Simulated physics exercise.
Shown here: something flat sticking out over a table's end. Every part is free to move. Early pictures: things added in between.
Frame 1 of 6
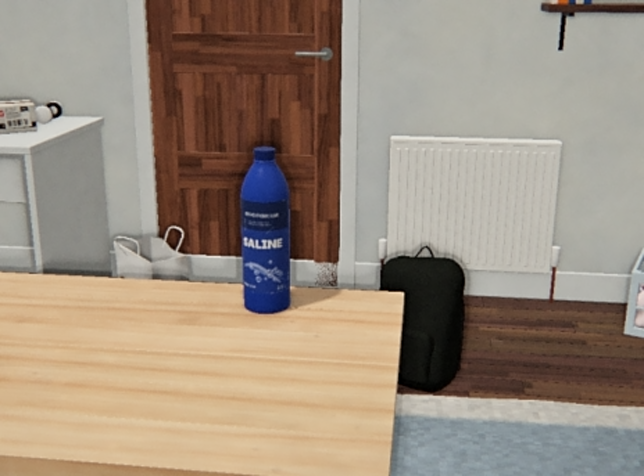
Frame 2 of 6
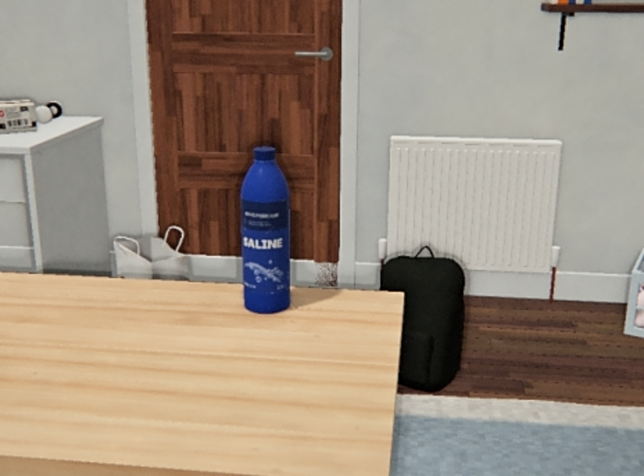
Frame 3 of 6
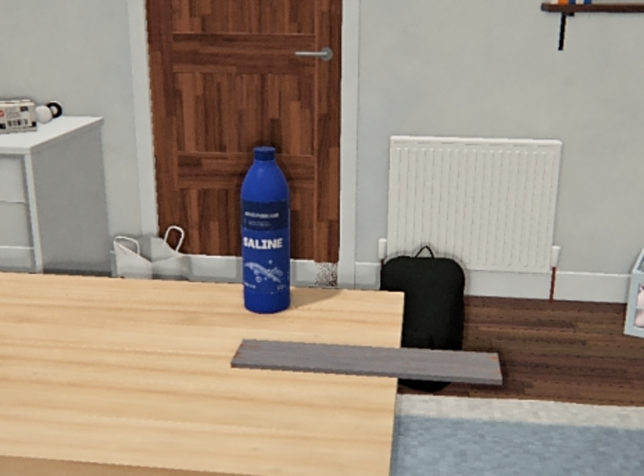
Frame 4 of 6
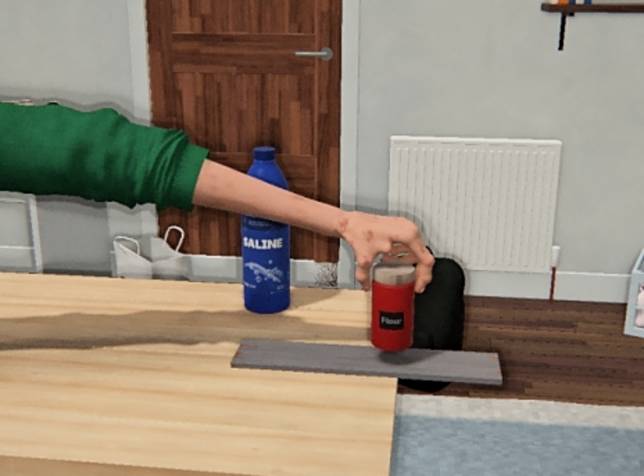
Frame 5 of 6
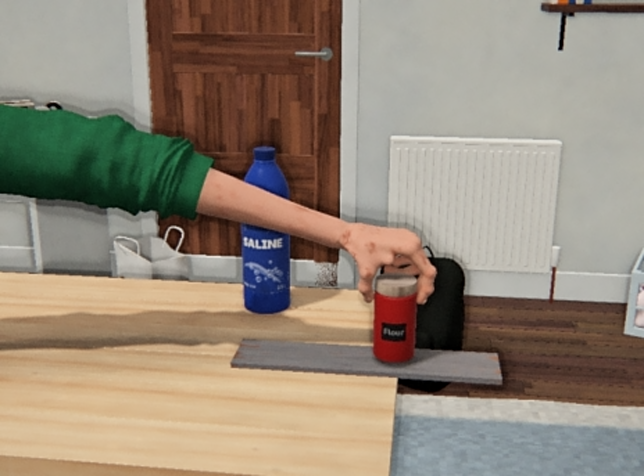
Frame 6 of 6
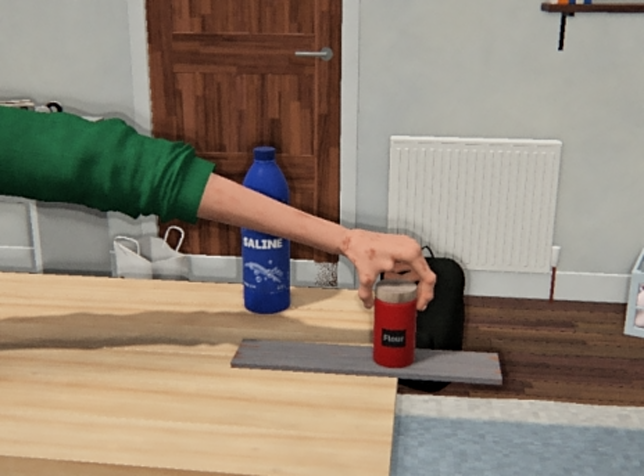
Grey board appearing across a wooden table's edge beside a blue bottle, then a green-sleeved arm lowering a red jar onto it.
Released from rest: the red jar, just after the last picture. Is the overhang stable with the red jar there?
In the end, nothing drops.
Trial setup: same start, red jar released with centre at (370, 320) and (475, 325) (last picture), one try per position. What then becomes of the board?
First case: It stays put; second case: It topples.
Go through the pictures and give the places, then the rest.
The last thing is not in view yet; blue bottle (266, 230), in the first frame.
The last thing is not in view yet; blue bottle (266, 230), in the second frame.
The last thing is not in view yet; blue bottle (266, 230), in the third frame.
On its way; red jar (393, 306); blue bottle (266, 230), in the fourth frame.
On its way; red jar (395, 317); blue bottle (266, 230), in the fifth frame.
Set down, still held; red jar (395, 323); blue bottle (266, 230), in the sixth frame.
Then, 0.20 s on from there, no change.
Then, 0.50 s on from there, red jar resting near (395, 323).
In the end, all 3 unmoved. At the end, from the last picture's camera, red jar near (395, 323). The board holds.
